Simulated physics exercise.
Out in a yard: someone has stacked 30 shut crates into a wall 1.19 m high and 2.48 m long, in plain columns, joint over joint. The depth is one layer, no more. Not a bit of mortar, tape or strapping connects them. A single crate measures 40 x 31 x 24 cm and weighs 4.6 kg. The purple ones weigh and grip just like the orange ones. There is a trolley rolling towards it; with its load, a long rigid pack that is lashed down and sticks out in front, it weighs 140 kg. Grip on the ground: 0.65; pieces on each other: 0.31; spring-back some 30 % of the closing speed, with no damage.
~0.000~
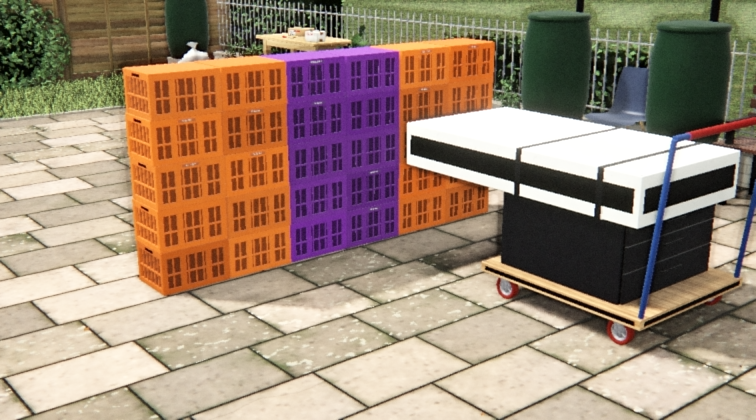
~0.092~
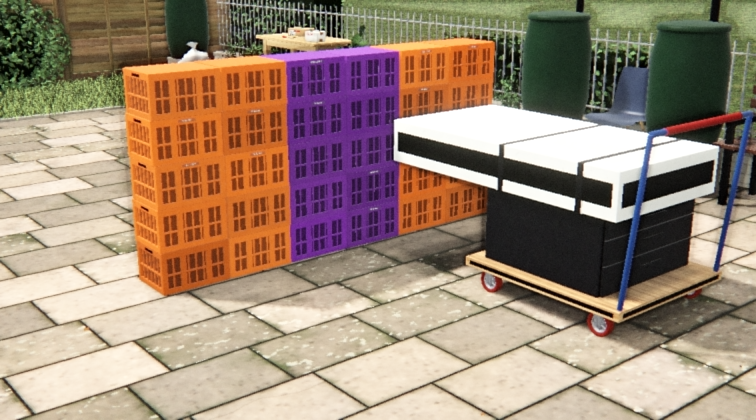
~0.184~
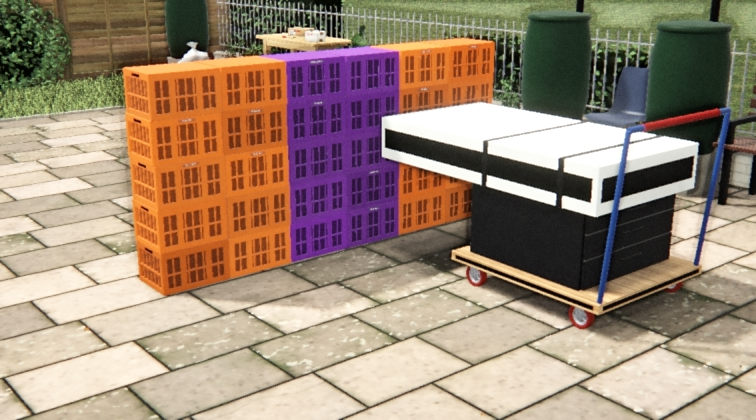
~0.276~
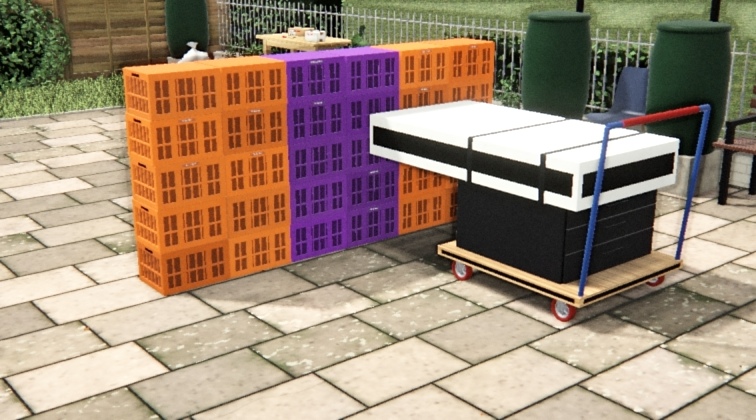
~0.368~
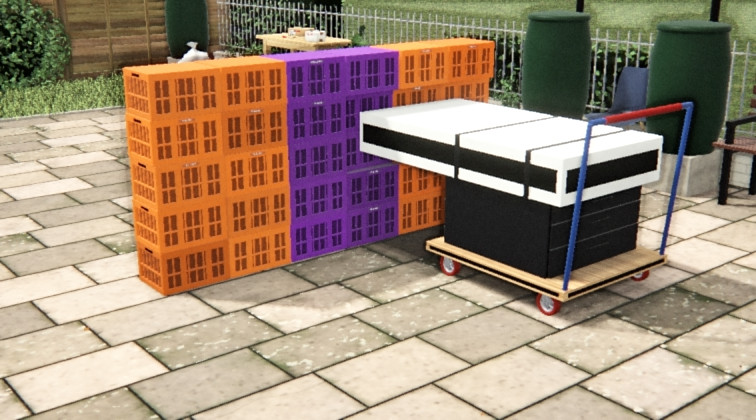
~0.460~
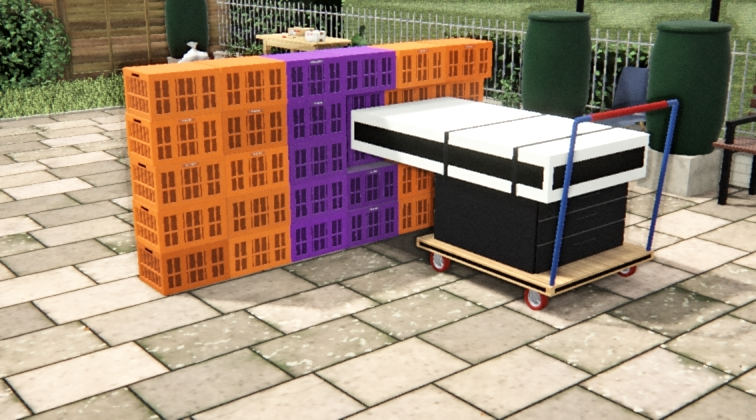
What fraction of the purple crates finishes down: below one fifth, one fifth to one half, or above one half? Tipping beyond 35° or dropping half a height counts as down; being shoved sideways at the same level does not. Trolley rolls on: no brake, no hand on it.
One fifth to one half.
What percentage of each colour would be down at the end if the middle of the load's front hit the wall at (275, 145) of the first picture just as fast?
Down at the end: Orange 30 percent, purple 30 percent.
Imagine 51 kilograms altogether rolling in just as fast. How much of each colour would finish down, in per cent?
Result: Orange 30, purple 30 %.
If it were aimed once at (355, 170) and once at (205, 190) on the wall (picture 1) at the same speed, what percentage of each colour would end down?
For orange it's 20 then 40 per cent, for purple 80 then 0 per cent.
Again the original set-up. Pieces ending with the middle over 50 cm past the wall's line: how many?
Around 8, give or take.
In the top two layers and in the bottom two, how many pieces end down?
I count 6 from the top and 0 from the bottom.
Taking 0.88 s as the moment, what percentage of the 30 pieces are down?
By then, 15 per cent.
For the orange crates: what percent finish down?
30 percent of the orange ones.
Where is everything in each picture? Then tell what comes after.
In the first frame (pixels give the middle of a visible side), load (414, 137) 38 cm short of the wall; top purple crate (374, 73); top orange crate (187, 94); none has stirred.
Load (401, 134) 27 cm short of the wall; top purple crate (374, 73), in the second frame.
Load (388, 131) 15 cm short of the wall; top purple crate (374, 73), in the third frame.
Load (376, 128) 43 mm short of the wall; top purple crate (374, 73), in the fourth frame.
Load (366, 125) 54 mm into the wall's line; top purple crate (373, 73); movement in 6 of them, in the fifth frame.
Load (357, 123) 14 cm into the wall's line; top purple crate (370, 73) 32 mm from its place; top orange crate (187, 94); movement in 9 of them, in the sixth frame.
After 0.62 s, load 26 cm past the wall's line, still rolling; none of the 10 purple crates down (0 of 30 in all colours); top purple crate 13 cm from its place.
After 0.88 s, load 42 cm past the wall's line, still rolling; 2 of the 10 purple crates down (4 of 30 in all colours); top purple crate 16° from how it stood, 9 cm lower.
After 1.16 s, load 58 cm past the wall's line, still rolling; 3 of the 10 purple crates down (9 of 30 in all colours); top purple crate 37° from how it stood, 61 cm lower.
After 1.68 s, load 72 cm past the wall's line, stopped; 3 of the 10 purple crates down (9 of 30 in all colours); top purple crate 60° from how it stood, 81 cm lower.
In the end (2.8 s), load 72 cm past the wall's line, stopped; 3 of the 10 purple crates down (9 of 30 in all colours); top purple crate on its side; top orange crate unmoved. That is 30 per cent. From the last view, middles, top purple crate near (226, 193), top orange crate near (173, 90).
